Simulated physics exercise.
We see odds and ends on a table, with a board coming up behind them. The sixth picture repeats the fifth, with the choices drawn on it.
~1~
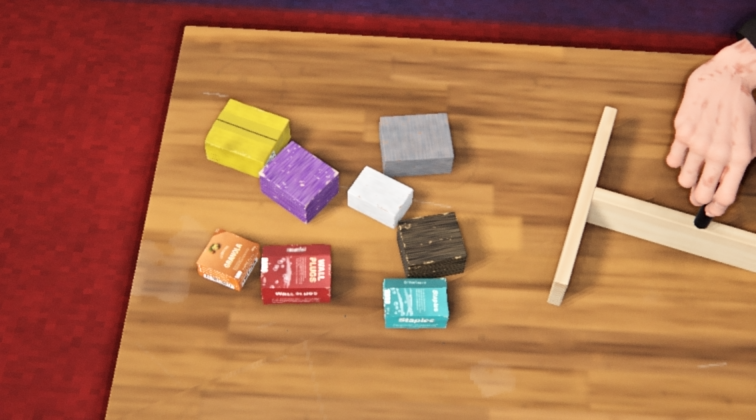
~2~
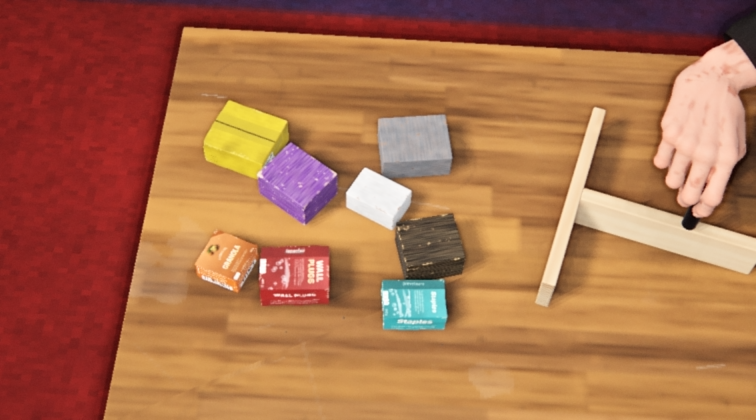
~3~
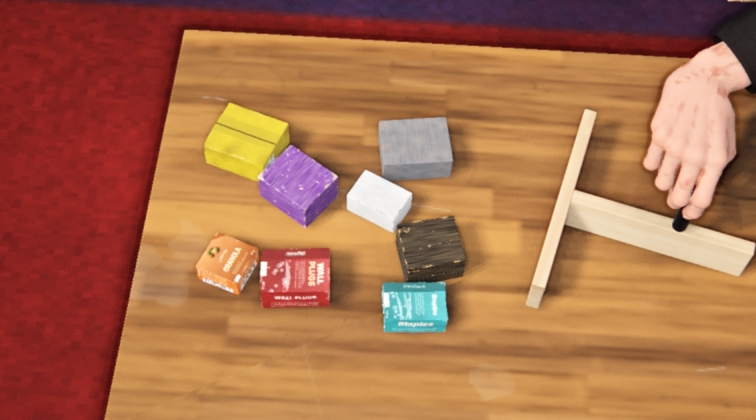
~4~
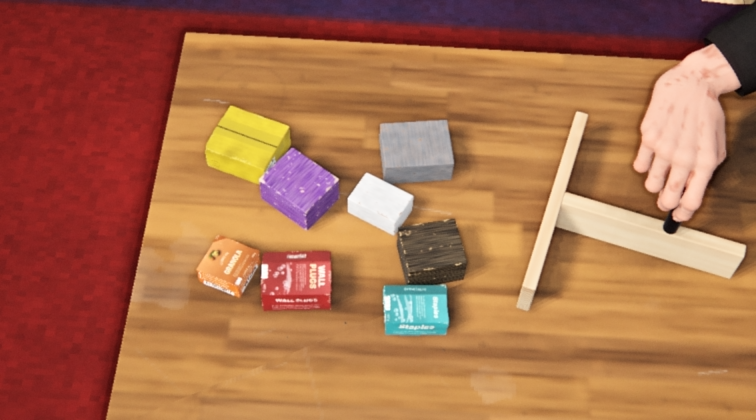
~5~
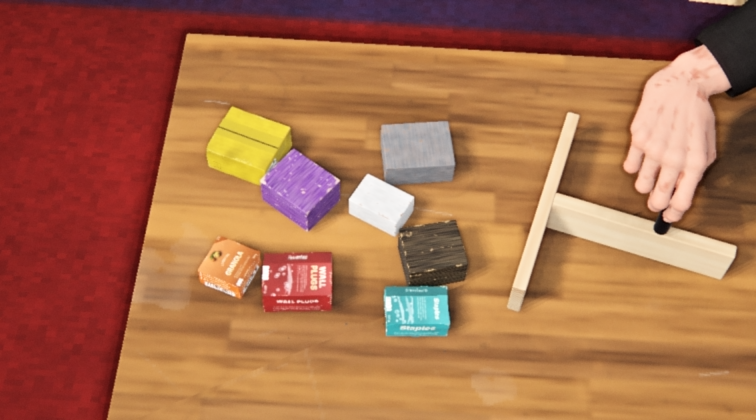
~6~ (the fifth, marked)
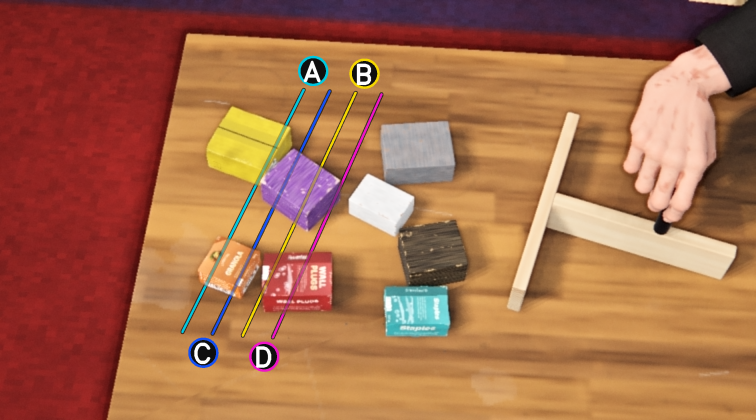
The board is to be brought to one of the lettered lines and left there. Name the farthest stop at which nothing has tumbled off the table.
Up to line C.
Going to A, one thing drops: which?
The orange packet.
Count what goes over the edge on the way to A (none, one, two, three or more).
In all, one.
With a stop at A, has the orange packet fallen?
Yes.
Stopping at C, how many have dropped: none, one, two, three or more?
By then, none.
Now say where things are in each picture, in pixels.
The first frame shows black block (431, 247); board (588, 190); white block (380, 197).
The second frame shows board (576, 191); red box (295, 276).
The third frame shows board (567, 193); purple block (298, 186).
The fourth frame shows board (557, 195); grey block (416, 151).
The fifth frame shows board (548, 196); white block (381, 205); turquoise box (417, 312); red box (298, 282).
On the marked copy, A at (247, 202); B at (303, 205); C at (275, 203); D at (331, 207).
Following C. Soon after the start, board (450, 190); turquoise box (387, 320); black block (393, 248).
Later, board (351, 184); yellow box (223, 139); orange packet (220, 264).
In the end, board (279, 180); orange packet (154, 246); purple block (185, 185); nothing has fallen.
As for the rest, A drops the orange packet; B is safe but short; D is safe but short.
